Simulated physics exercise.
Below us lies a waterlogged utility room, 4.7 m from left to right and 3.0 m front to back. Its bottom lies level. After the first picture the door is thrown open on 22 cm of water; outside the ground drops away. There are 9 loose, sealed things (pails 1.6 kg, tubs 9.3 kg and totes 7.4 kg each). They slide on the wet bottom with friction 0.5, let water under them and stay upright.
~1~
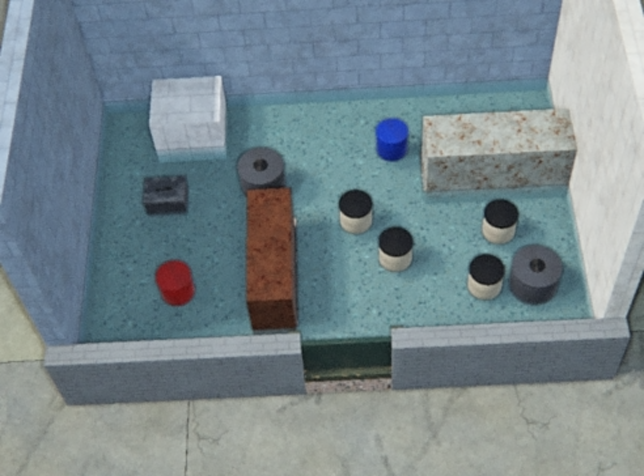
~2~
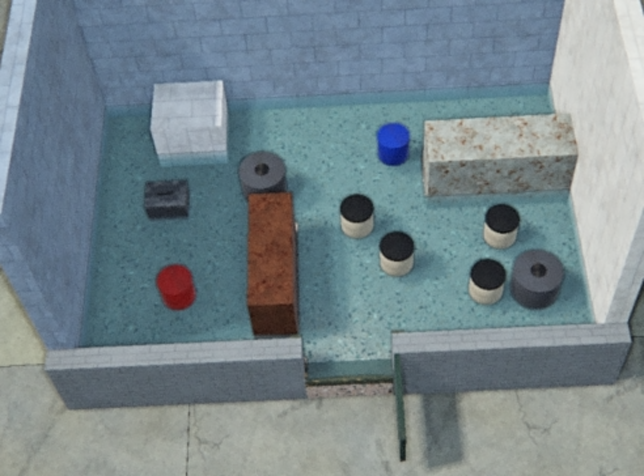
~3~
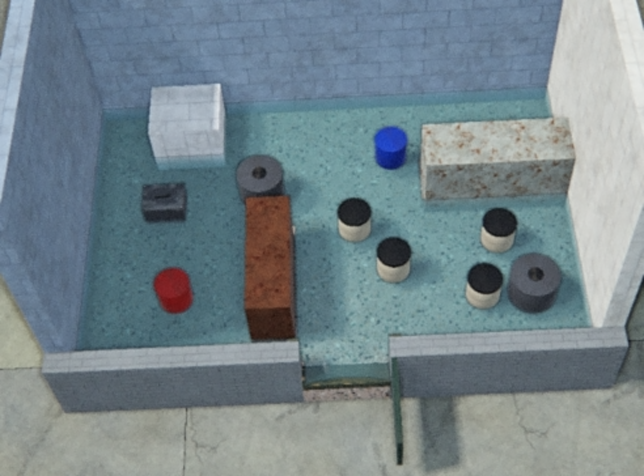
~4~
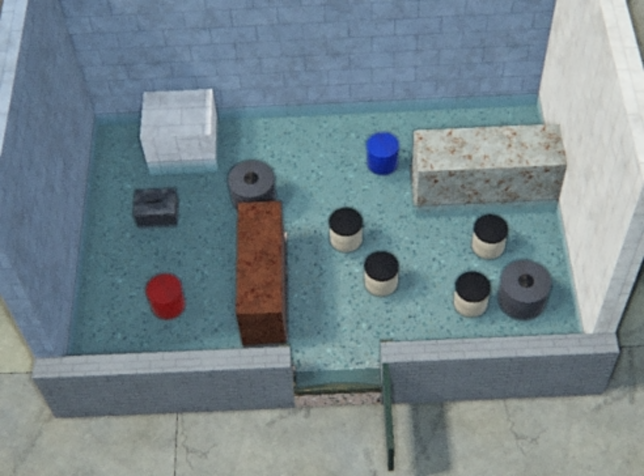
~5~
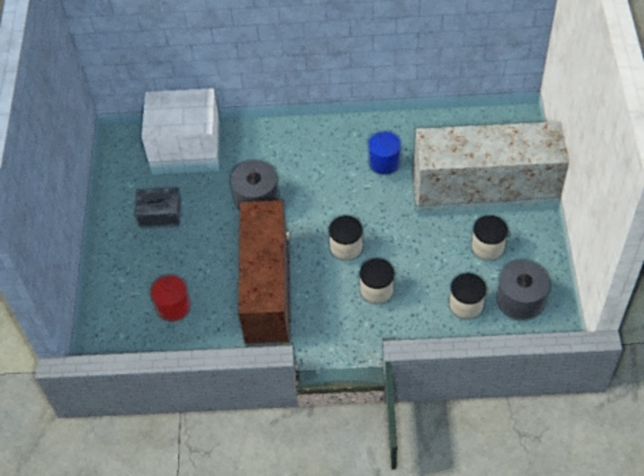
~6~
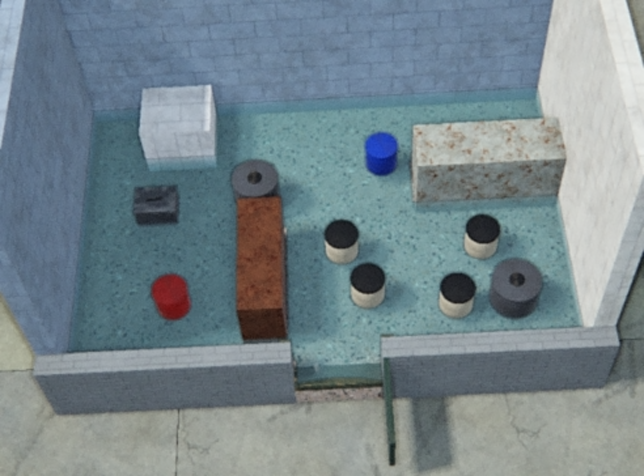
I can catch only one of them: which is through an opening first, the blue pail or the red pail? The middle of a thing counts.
The blue one.
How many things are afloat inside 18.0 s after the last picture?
At that moment 4.
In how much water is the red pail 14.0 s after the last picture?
About 12 cm.
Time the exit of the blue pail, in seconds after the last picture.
Near 14.0 s.
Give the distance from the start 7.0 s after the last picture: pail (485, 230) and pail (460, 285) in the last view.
In that order: 30 cm, washed out.
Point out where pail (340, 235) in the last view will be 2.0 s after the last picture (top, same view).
Near (341, 284).
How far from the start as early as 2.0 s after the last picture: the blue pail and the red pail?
Roughly 50 and 20 cm by then.
Then, 2.0 s after the last picture the blue pail is near (386, 180), 0.5 m from its start, afloat; the red pail is near (178, 296), 0.2 m from its start, afloat; 1 of 9 are out; 8 afloat.
Then, 7.0 s after the last picture the blue pail is near (420, 270), 1.5 m from its start, afloat; the red pail is near (202, 304), 0.4 m from its start, afloat; 3 of 9 are out; 6 afloat.
Then, 14.0 s after the last picture the blue pail is near (359, 365), 2.4 m from its start, afloat; the red pail is near (223, 334), 0.7 m from its start, afloat; 4 of 9 are out; 5 afloat.
Then, 18.0 s after the last picture the blue pail has gone out (14.0 s after the last picture); the red pail is near (223, 334), 0.7 m from its start, afloat; 5 of 9 are out; 4 afloat.
